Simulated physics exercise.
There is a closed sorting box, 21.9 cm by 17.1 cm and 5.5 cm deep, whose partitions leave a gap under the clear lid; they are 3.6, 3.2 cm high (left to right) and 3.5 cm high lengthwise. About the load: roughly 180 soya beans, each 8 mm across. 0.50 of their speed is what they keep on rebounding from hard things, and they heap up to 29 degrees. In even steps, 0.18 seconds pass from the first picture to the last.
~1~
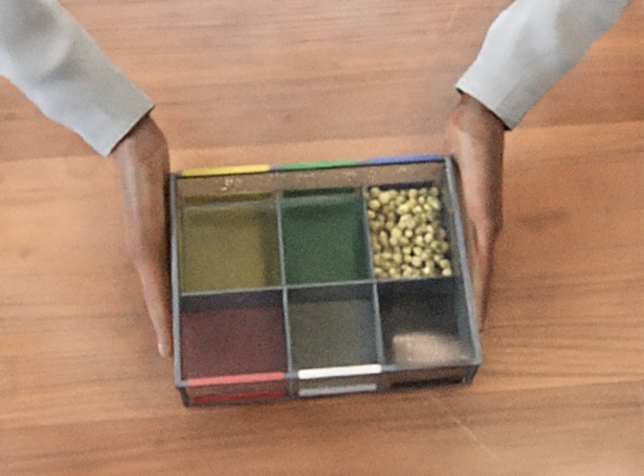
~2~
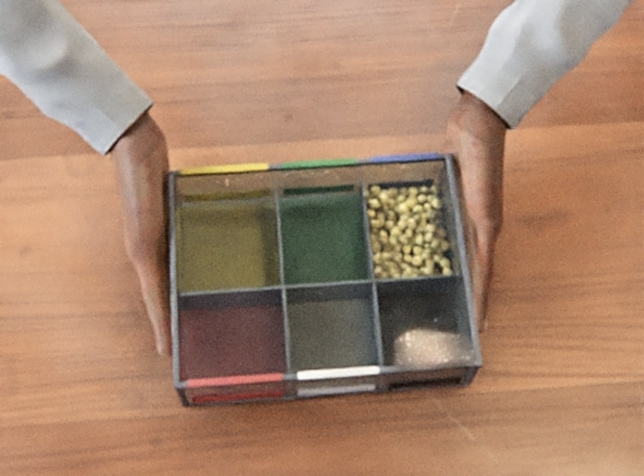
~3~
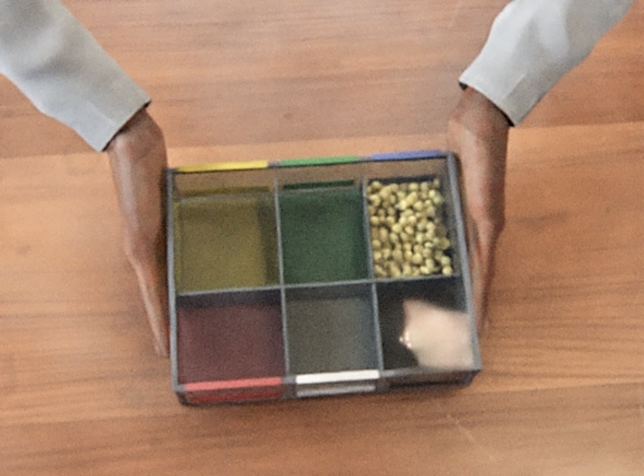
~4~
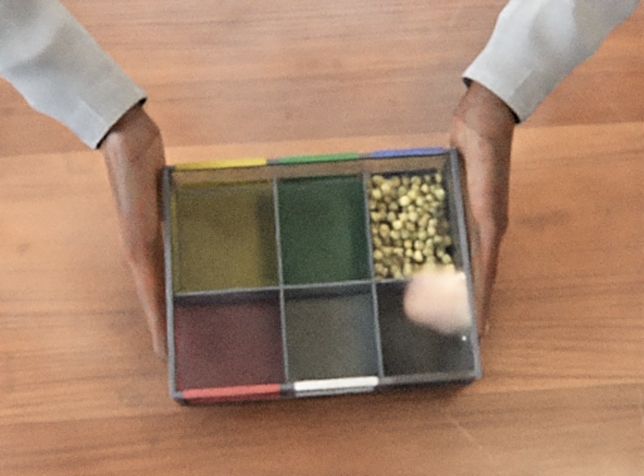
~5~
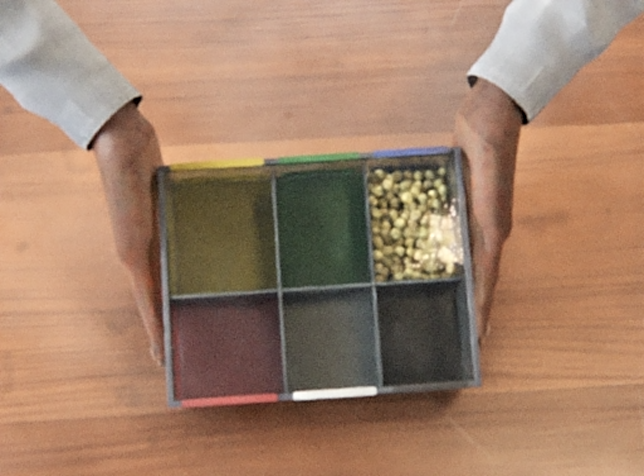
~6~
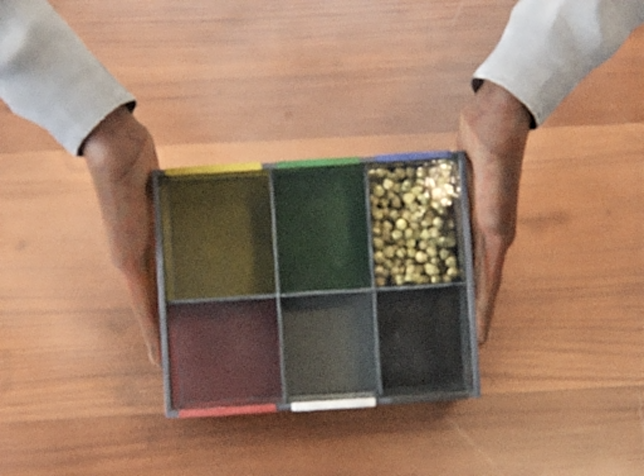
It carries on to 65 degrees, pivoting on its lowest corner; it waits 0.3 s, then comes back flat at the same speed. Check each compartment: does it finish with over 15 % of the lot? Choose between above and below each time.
Red: Below, blue: Above, green: Below, yellow: Below, white: Below, black: Above.
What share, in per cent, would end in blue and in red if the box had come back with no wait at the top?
Final amounts would be blue 65% and red 0%.
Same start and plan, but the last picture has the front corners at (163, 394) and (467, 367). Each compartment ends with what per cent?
Each compartment ends with this per cent: Red 5, blue 75, green 5, yellow 0, white 15 and black 0.
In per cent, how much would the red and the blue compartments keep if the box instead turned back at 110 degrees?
With that change, red ends at 5 percent while blue ends at 0 percent.
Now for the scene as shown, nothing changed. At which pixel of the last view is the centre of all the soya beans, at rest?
Somewhere near (403, 277) in the last picture.
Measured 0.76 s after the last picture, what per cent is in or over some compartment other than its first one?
Close to 35 per cent, I reckon.
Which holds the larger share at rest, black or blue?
The blue one.
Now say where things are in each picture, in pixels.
Box tilt 0 degrees, front corners at (181, 382) and (477, 360); blue 100 %, in the first picture.
Box tilt 1 degrees, front corners at (180, 383) and (476, 362), in the second picture.
Box tilt 4 degrees, front corners at (178, 387) and (476, 365), lowest corner left front, in the third picture.
Box tilt 9 degrees, front corners at (176, 393) and (476, 372), lowest corner left front, in the fourth picture.
Box tilt 16 degrees, front corners at (174, 402) and (475, 381), lowest corner left front, in the fifth picture.
Box tilt 23 degrees, front corners at (172, 411) and (475, 392), lowest corner left front; blue 100 %, in the sixth picture.
Then, 0.46 s after the last picture, tilt 65 degrees; blue 70 %, white 5 %, black 20 %.
Then, 0.76 s after the last picture, tilt 39 degrees; blue 65 %, white 10 %, black 25 %.
Then, 1.17 s after the last picture, tilt 0 degrees; blue 65 %, white 10 %, black 25 %.
In the end, red 0 %, blue 65 %, green 0 %, yellow 0 %, white 10 %, black 25 %.
